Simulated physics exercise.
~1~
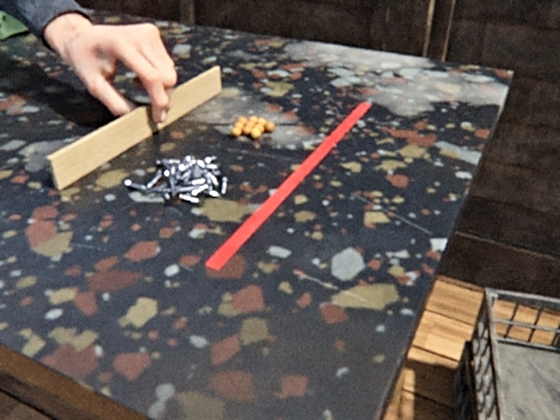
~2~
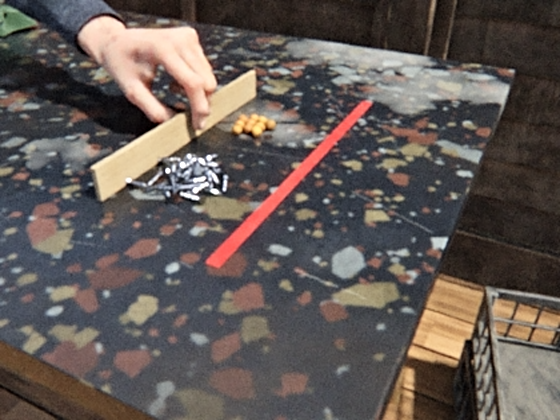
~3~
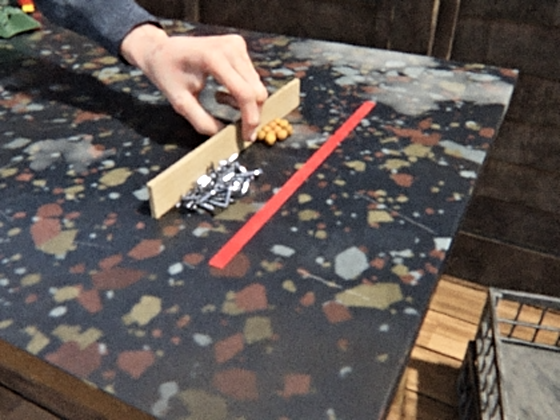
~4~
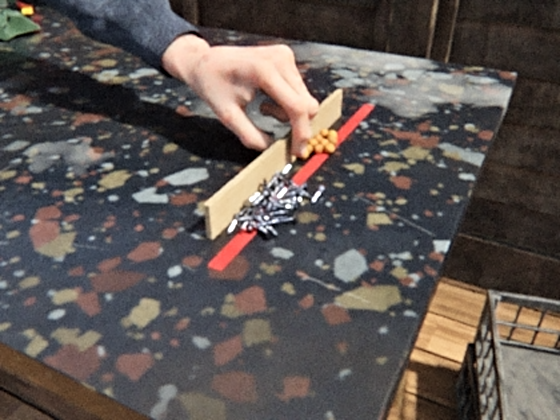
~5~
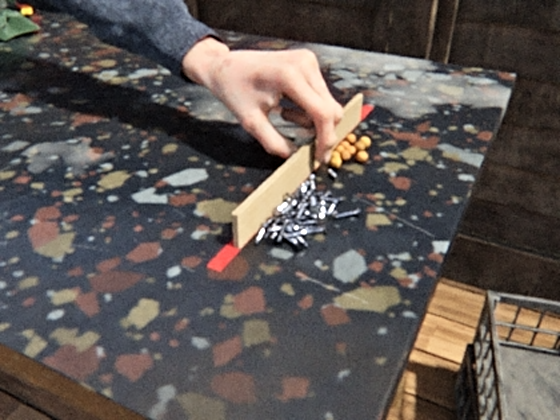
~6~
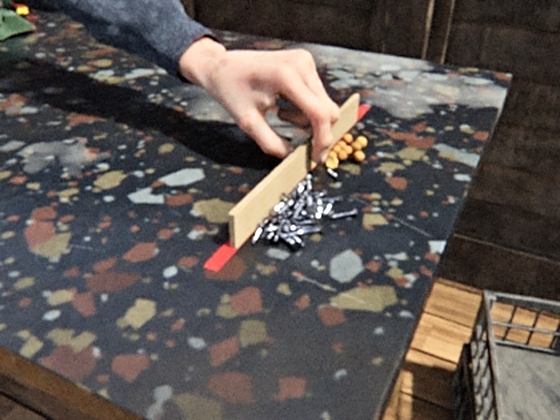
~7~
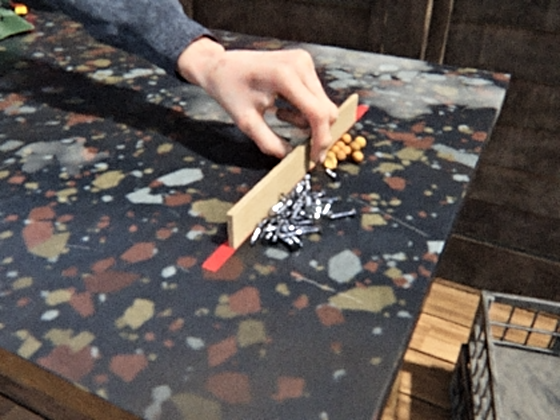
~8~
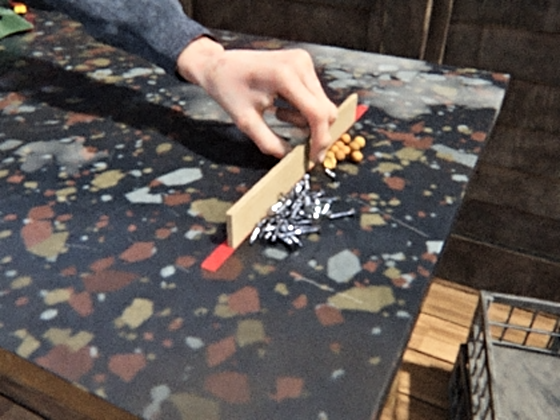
Hand sliding an upright strip of card rightward across a speckled table, pushing small silvery and orange pieces past red tape, then stopping there.
